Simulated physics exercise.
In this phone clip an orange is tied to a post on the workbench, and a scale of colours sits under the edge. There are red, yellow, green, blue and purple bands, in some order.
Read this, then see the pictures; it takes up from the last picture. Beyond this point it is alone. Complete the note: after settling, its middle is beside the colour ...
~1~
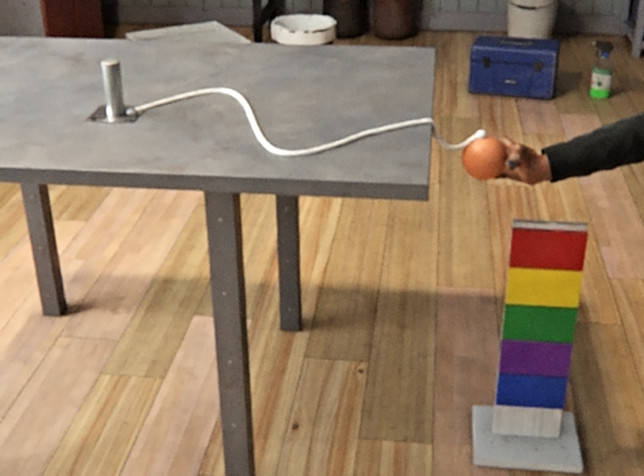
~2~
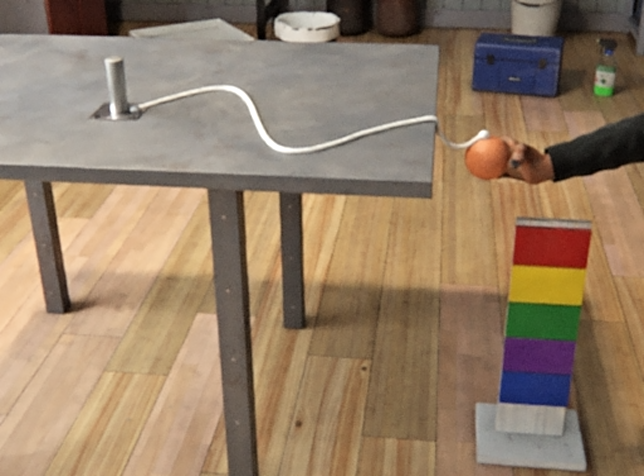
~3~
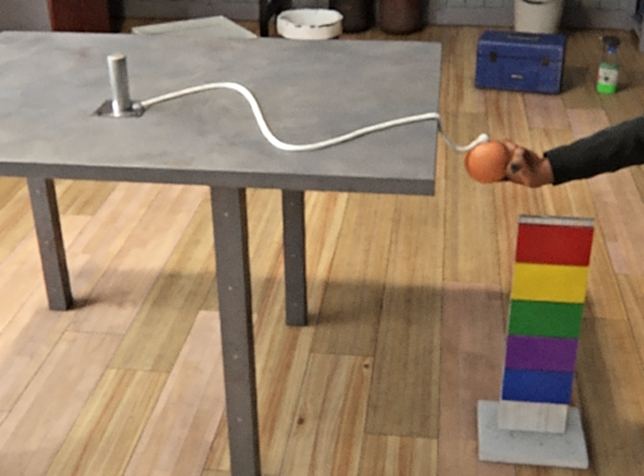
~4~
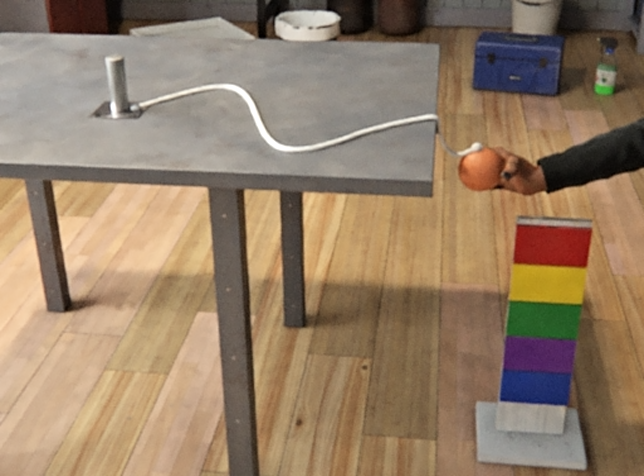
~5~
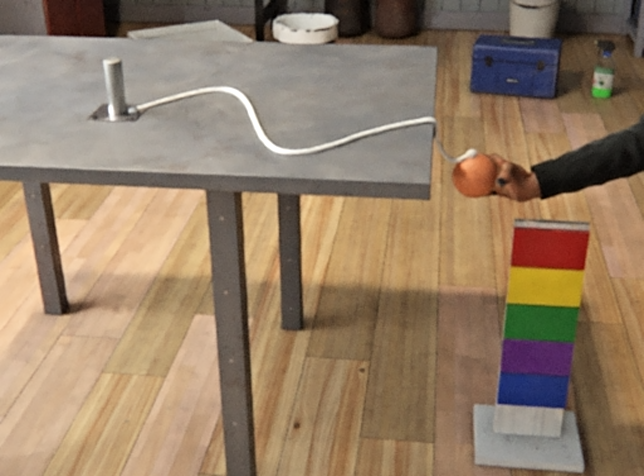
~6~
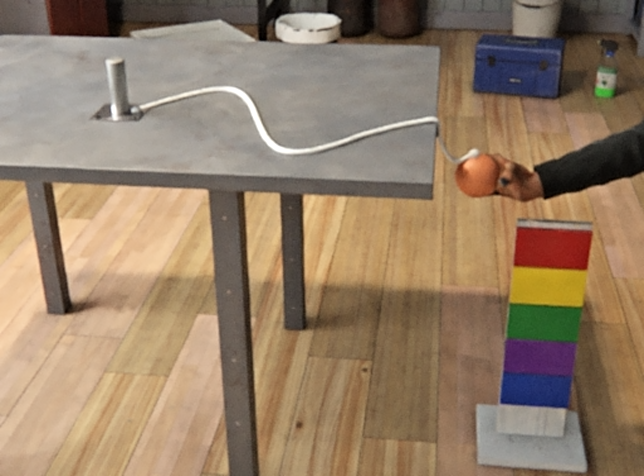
... Purple.
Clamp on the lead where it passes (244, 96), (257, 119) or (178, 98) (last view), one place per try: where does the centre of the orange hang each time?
Pixel spots, one per try: About (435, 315), (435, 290), (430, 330).
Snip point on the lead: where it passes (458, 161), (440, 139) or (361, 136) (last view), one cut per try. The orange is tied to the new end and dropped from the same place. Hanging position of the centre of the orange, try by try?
Estimated positions in order: (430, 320); (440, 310); (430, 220).
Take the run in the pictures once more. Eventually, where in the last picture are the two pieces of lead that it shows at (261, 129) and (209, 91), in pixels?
They finish at (376, 112) and (226, 112) respectively.
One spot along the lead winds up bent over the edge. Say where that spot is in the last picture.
The piece you want is at about (282, 151).
Soon after, orange near (453, 347); level with purple.
Then, orange near (407, 329); level with purple.
Further on, orange near (432, 342); level with purple.
At rest, orange near (423, 340); level with purple. Its centre hangs level with the purple band.
